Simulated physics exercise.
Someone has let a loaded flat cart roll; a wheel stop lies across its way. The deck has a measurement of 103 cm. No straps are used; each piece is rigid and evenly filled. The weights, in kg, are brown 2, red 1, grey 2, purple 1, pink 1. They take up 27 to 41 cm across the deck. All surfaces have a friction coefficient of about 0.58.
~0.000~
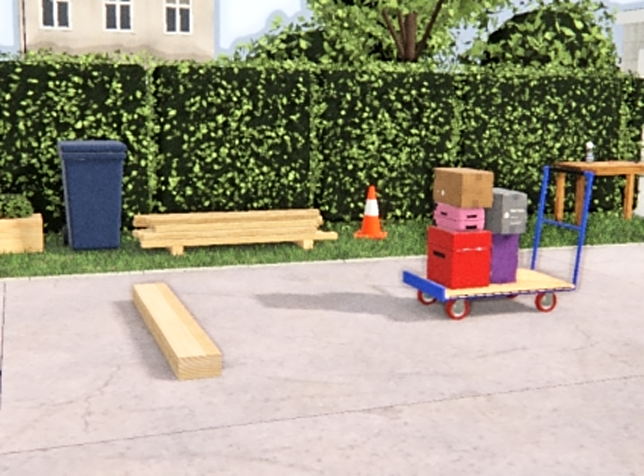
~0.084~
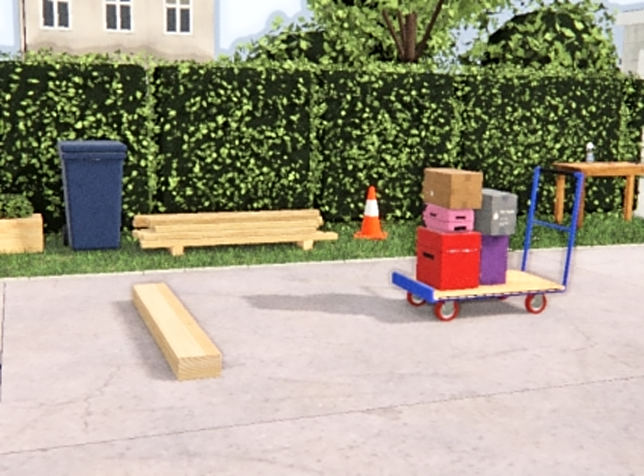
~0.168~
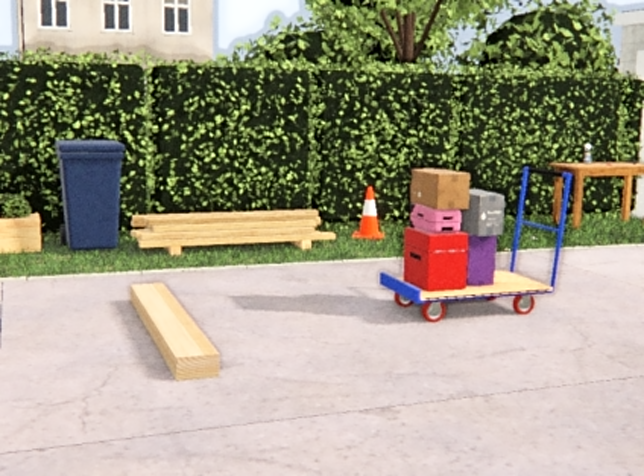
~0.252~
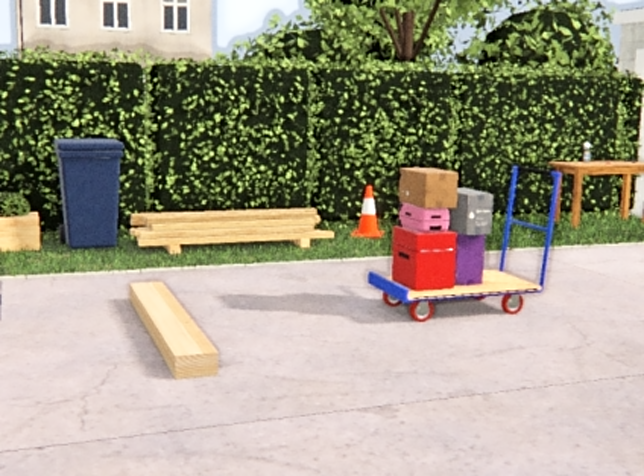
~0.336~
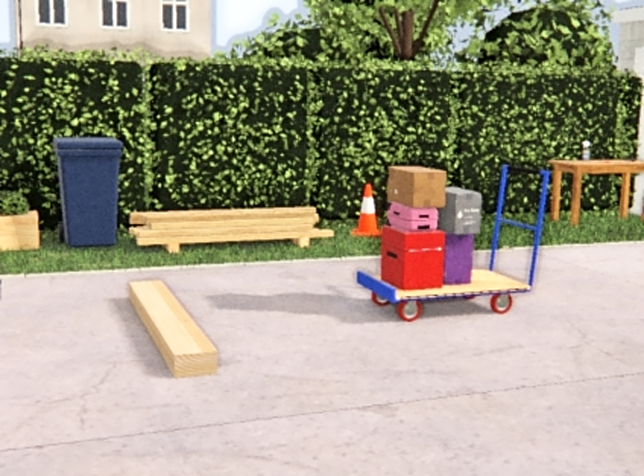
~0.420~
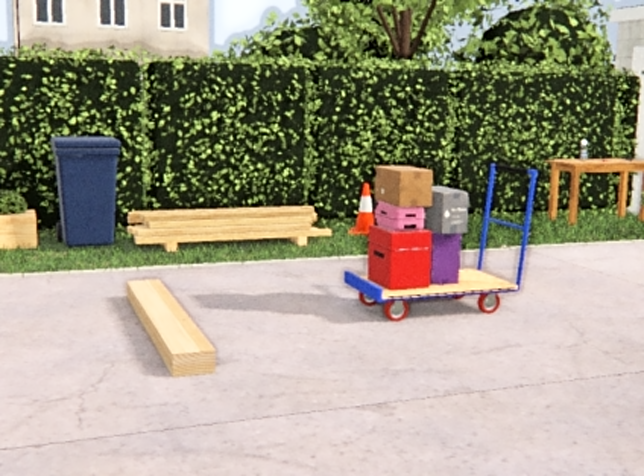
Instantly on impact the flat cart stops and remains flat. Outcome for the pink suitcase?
It's bound to escape the deck.
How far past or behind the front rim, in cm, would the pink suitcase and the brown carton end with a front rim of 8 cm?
Then both clear the rim, the pink one by 40 cm and the brown one by 70 cm.
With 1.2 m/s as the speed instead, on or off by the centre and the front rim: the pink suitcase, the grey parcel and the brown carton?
In that case pink leaves, grey stays aboard, brown leaves.
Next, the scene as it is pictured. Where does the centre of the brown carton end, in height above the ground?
Near 10 cm above the ground.
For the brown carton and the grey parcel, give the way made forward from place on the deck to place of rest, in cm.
Roughly brown 100 cm, grey 155 cm.
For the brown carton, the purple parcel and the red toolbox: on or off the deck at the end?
Well, in the end brown comes off, purple stays on and red comes off.
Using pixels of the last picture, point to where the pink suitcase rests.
(95, 318).
After 1.73 s the deck stops.
After 1.88 s the pink suitcase is 18 cm behind the rim, tilted 10°, near (196, 221) in the last picture's view.
After 2.13 s the pink suitcase is 6 cm behind the rim, tilted 20°, near (177, 221) in the last picture's view.
After 2.53 s the pink suitcase is 24 cm past the rim, tilted 60°, near (128, 249) in the last picture's view.
At rest, 4.6 s, past the rim, brown carton, red toolbox, grey parcel and pink suitcase; behind it, purple parcel.
